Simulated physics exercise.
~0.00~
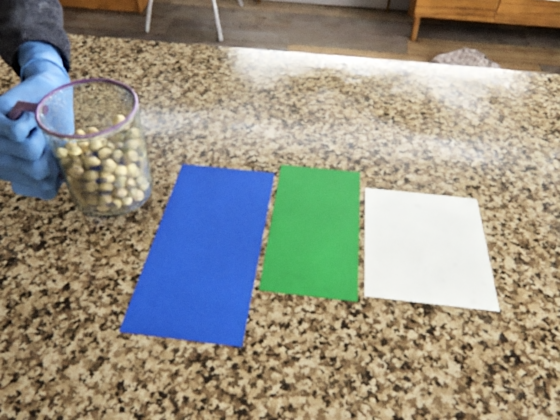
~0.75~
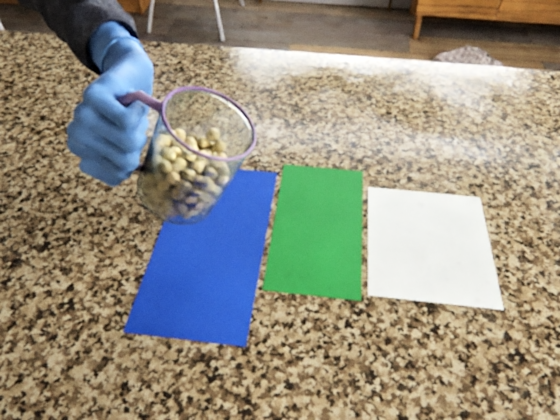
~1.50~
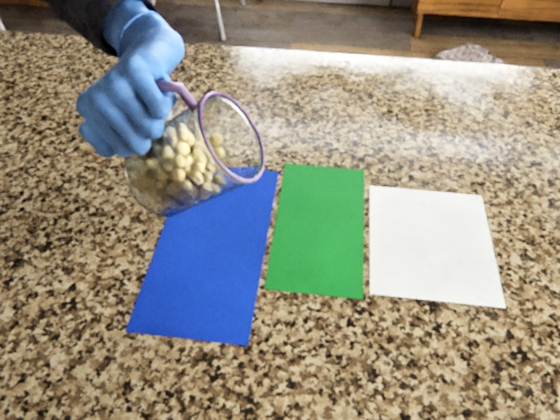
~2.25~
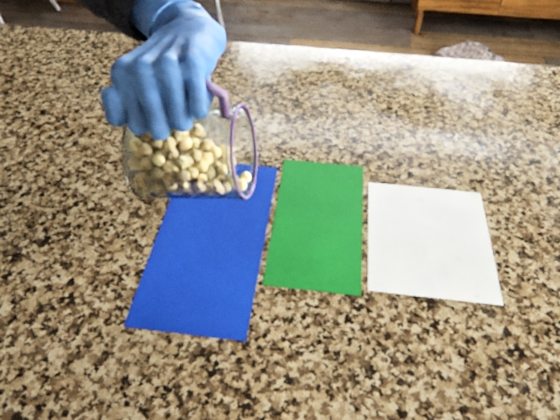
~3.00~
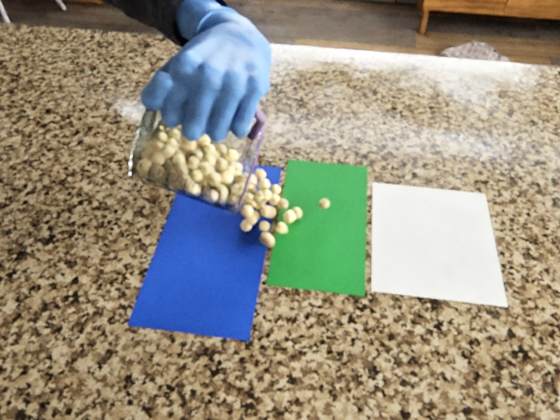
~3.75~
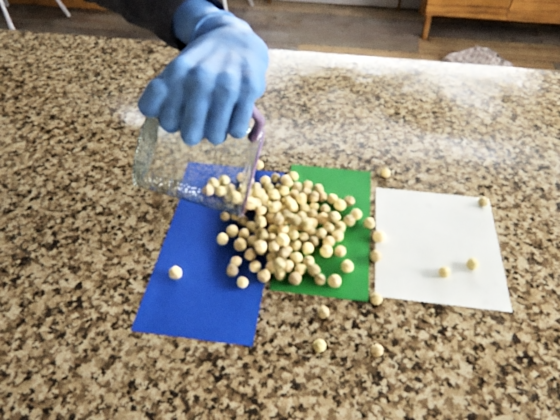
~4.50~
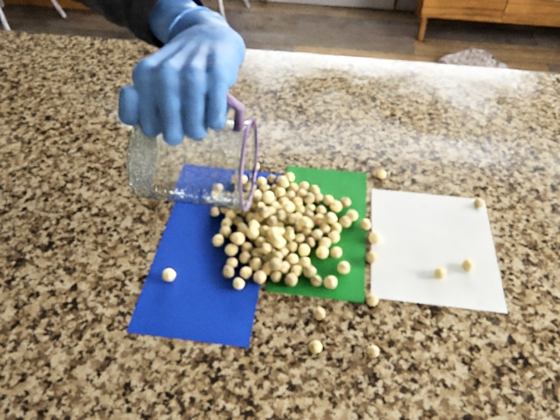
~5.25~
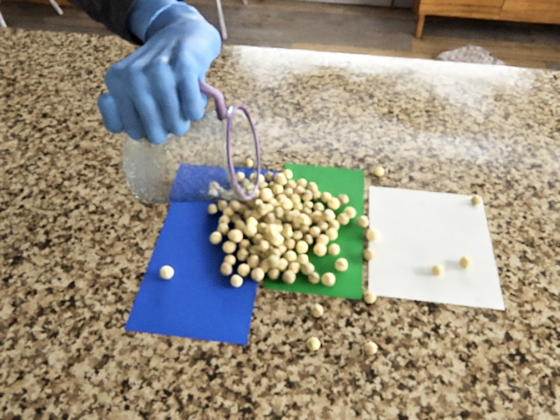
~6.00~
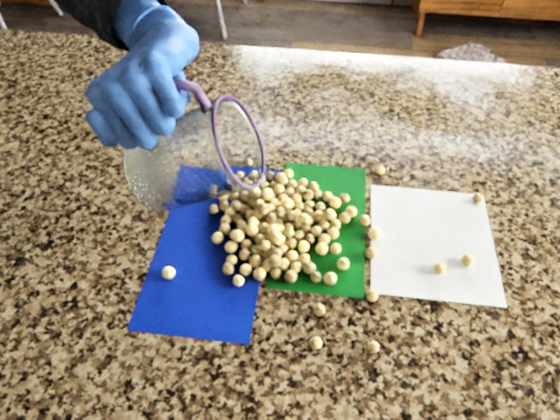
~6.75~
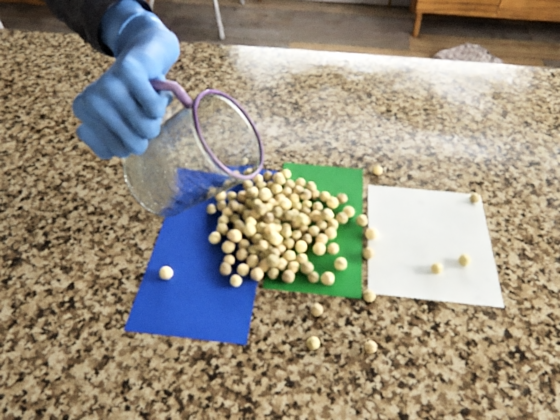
The footage shows a gloved hand moving a clear jug of round, pale nuts rightward over a speckled table and tipping it, spilling them mostly across the blue and green mats. A few scatter onto the white mat and bare table as the hand partly rights the emptied jug.
